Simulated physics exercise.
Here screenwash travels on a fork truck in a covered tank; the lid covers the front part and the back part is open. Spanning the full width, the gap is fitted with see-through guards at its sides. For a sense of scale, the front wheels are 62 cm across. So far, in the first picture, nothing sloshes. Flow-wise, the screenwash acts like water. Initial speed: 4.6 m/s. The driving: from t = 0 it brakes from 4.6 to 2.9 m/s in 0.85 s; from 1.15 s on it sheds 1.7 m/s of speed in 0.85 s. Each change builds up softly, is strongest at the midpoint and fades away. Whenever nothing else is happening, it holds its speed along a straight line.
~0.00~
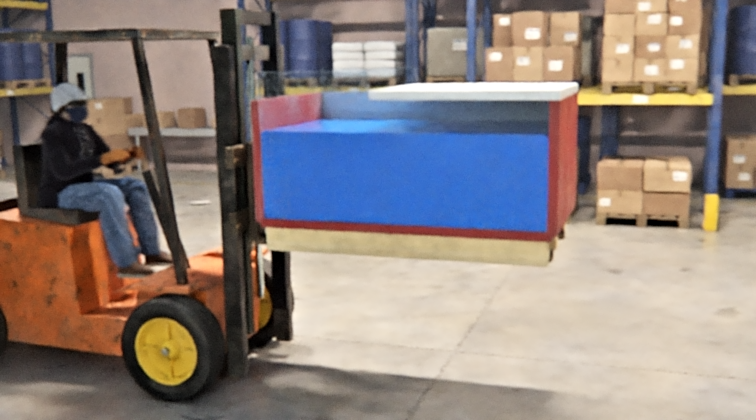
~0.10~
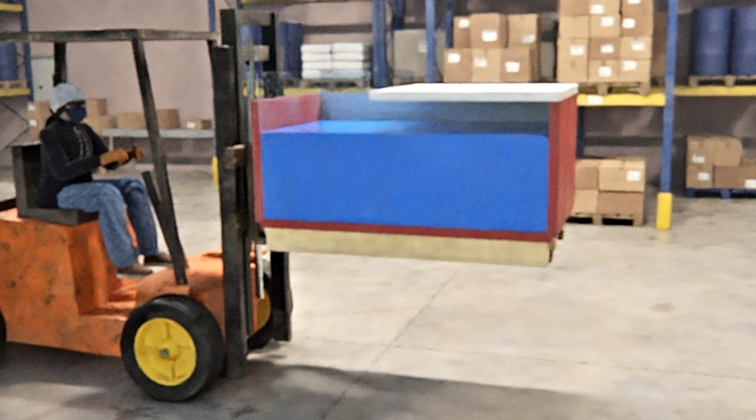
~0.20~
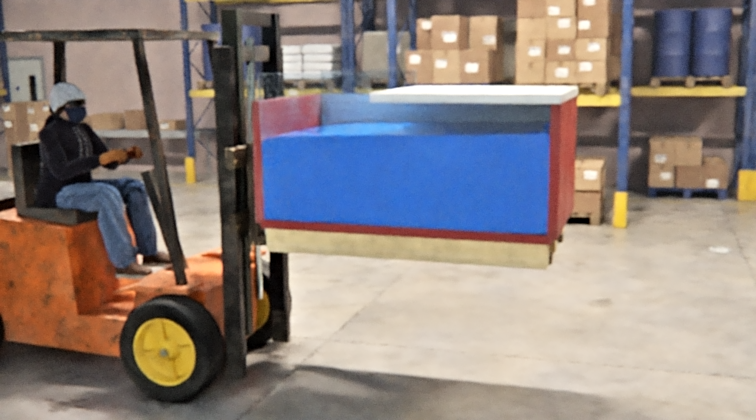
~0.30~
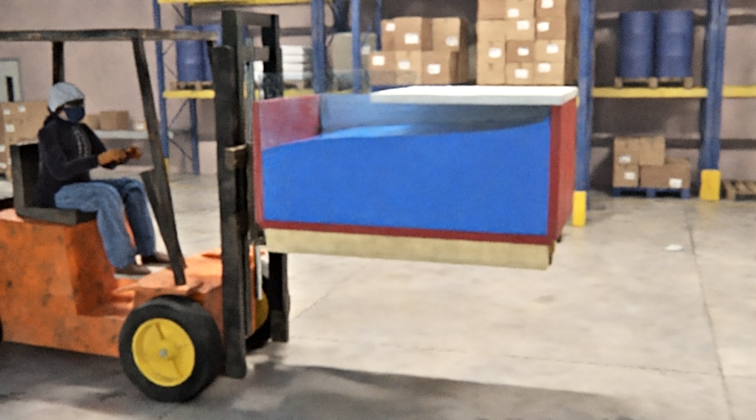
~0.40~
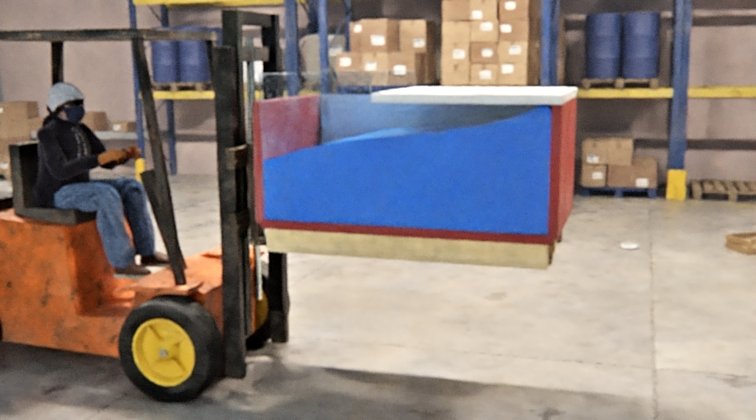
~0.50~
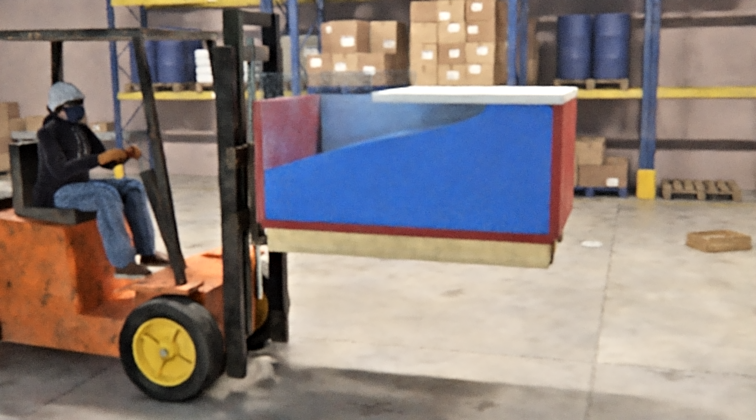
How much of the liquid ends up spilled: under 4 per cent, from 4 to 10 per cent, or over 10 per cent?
Under 4 per cent.
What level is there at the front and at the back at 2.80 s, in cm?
Height at the front is 38 cm; height at the back is 62 cm.
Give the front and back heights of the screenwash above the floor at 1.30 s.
Close to 48 cm at the front end and 58 cm at the back end.
Then, 1.30 s in, the surface stands 57 cm at the back and 48 cm at the front; all of it is still inside.
Then, 2.05 s in, the surface stands 52 cm at the back and 62 cm at the front; all of it is still inside.
Then, 2.80 s in, the surface stands 62 cm at the back and 38 cm at the front; 1 per cent has gone, over the back.
Then, 4.89 s in, 2 per cent has gone, over the back, 13 of 670 litres.
